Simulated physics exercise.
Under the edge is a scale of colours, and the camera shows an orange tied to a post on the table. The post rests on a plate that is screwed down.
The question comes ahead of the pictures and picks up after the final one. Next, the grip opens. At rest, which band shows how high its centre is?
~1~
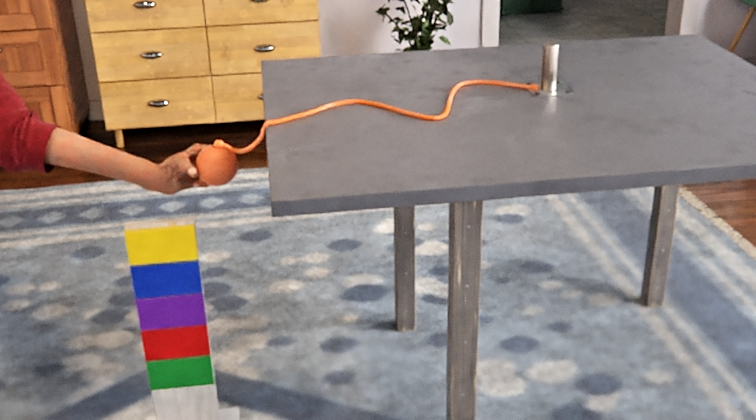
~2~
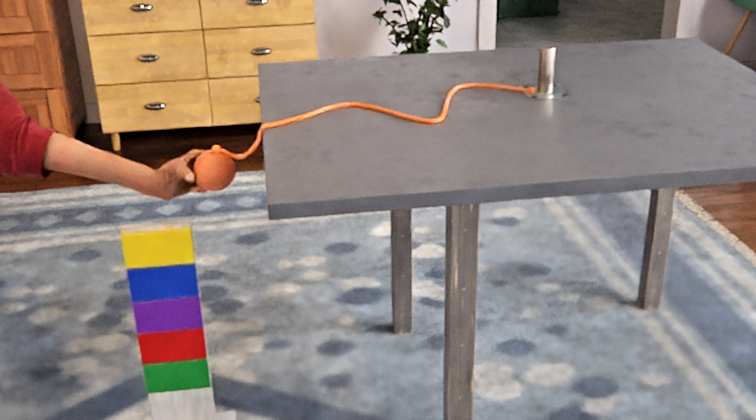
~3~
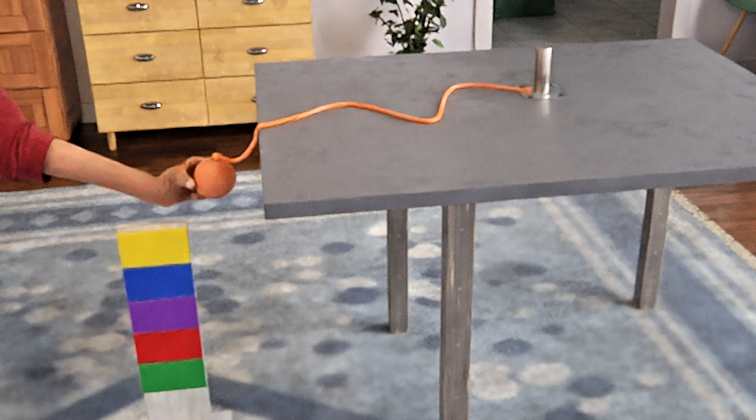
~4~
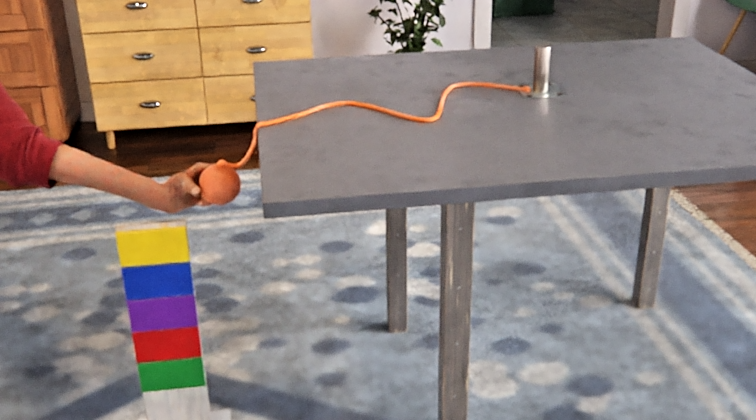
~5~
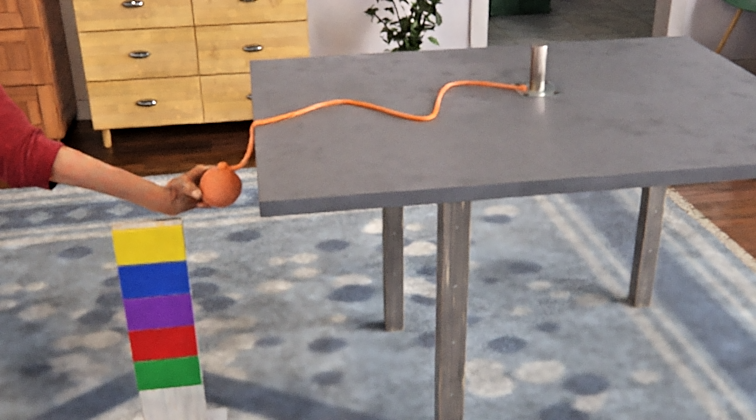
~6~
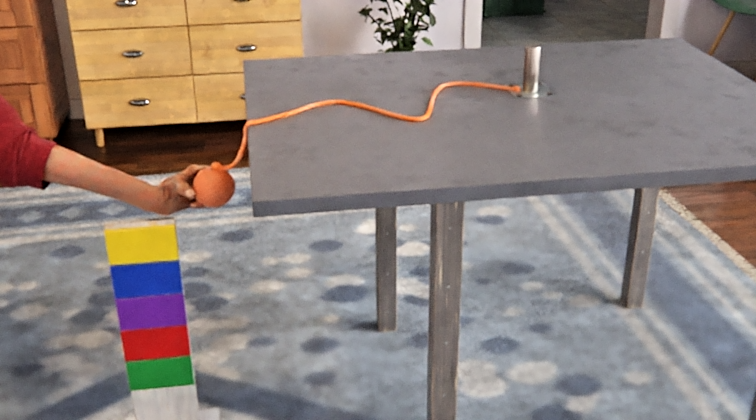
The purple band shows it.
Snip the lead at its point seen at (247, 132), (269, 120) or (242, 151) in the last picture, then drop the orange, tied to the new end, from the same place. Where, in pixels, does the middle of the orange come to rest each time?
The pixels come out at around (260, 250), (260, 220) and (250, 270), one per try.
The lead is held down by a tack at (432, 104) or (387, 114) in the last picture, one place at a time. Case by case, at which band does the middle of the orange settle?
Taking the two tries in turn, you'd get blue and then yellow.
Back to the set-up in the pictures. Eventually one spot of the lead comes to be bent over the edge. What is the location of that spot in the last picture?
Around (338, 102).
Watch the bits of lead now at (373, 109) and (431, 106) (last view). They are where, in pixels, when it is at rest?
(289, 118) and (383, 107).
Early on, orange near (233, 302); level with purple.
Midway, orange near (286, 286); level with purple.
Near the end, orange near (253, 298); level with purple.
Finally, orange near (254, 298); level with purple. The lead holds its middle at purple.
